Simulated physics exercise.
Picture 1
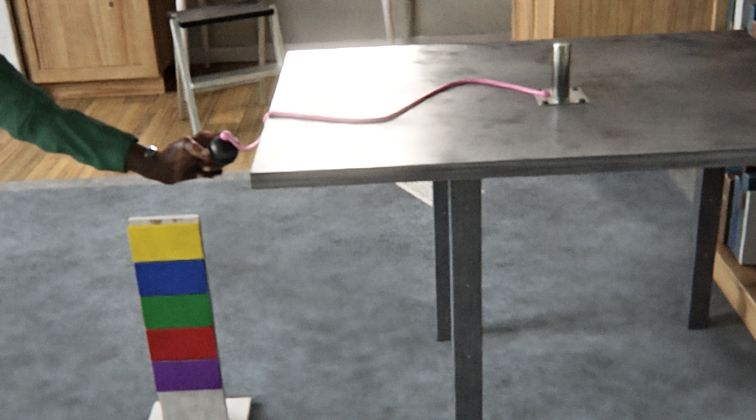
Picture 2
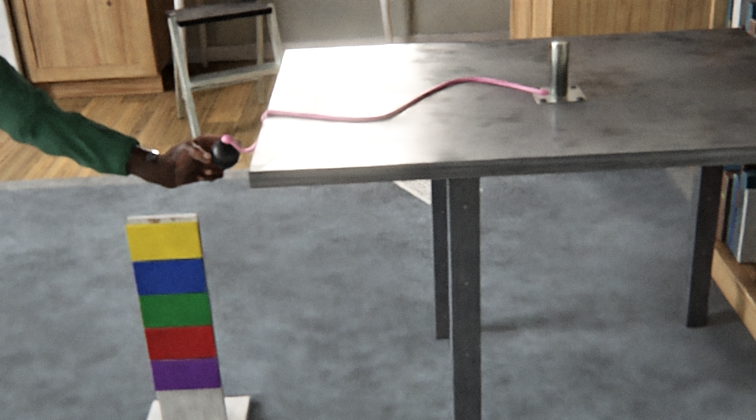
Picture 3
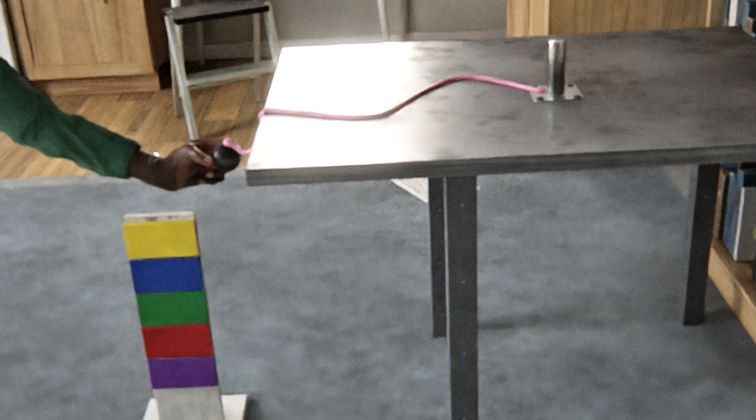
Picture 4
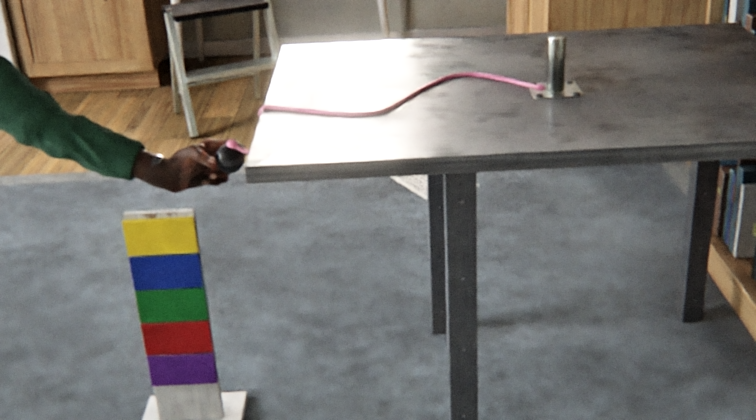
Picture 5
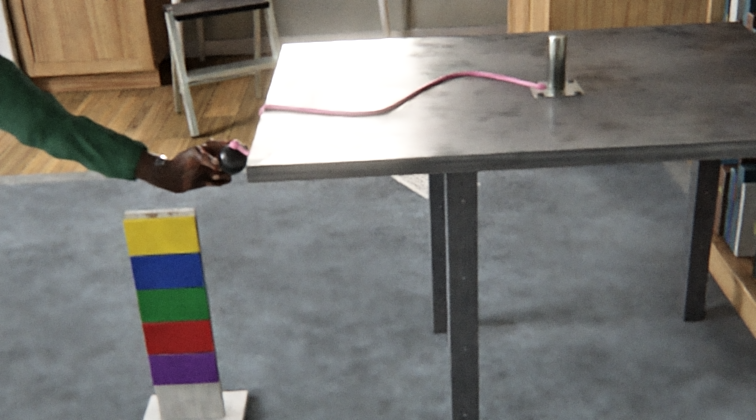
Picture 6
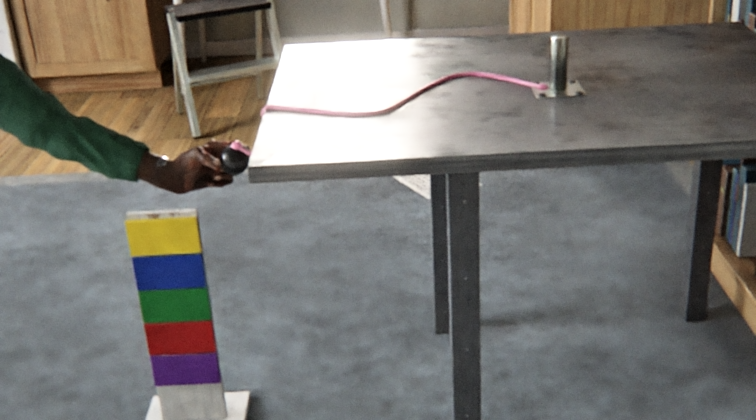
A dark-skinned hand in a green sleeve reaches in from the left, holding a black ball on a slack pink cord beside a grey metal table, seen from slightly above in a room with wooden cabinets. The cord curves across the tabletop to a short metal post, and below the hand stands a board striped yellow, blue, green, red and purple. The hand edges slightly right and down, while the view shifts faintly.
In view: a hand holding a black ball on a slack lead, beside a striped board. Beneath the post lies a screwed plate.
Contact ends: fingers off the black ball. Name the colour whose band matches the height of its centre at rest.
That would be blue.
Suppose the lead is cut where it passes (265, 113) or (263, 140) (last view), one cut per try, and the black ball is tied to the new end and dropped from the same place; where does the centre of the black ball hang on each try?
Estimated pixels: (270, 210) then (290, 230).
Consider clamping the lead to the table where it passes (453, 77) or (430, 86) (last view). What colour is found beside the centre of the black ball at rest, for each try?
In order: Yellow; yellow.
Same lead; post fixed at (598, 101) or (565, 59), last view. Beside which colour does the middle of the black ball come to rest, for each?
In that order: Yellow; yellow.
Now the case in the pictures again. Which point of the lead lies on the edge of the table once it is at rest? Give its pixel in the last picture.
Roughly (345, 114).
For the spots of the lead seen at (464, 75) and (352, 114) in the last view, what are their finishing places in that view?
(443, 93), then (274, 100).
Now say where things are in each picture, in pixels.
The first picture shows black ball (224, 150); yellow (165, 244); blue (171, 279); green (176, 312); red (182, 345); purple (187, 376).
The second picture shows black ball (225, 154); lead through (517, 86) (449, 83) (410, 103) (346, 119) (277, 113).
The third picture shows black ball (226, 157).
The fourth picture shows black ball (230, 158); lead through (514, 81) (445, 78) (406, 99) (342, 114) (273, 108).
The fifth picture shows black ball (233, 159).
The sixth picture shows black ball (234, 160); lead through (516, 81) (448, 78) (409, 98) (345, 114) (276, 108).
Soon after, ball near (308, 259); level with blue.
Then, ball near (262, 261); level with blue.
At rest, ball near (276, 262); level with blue. At blue.
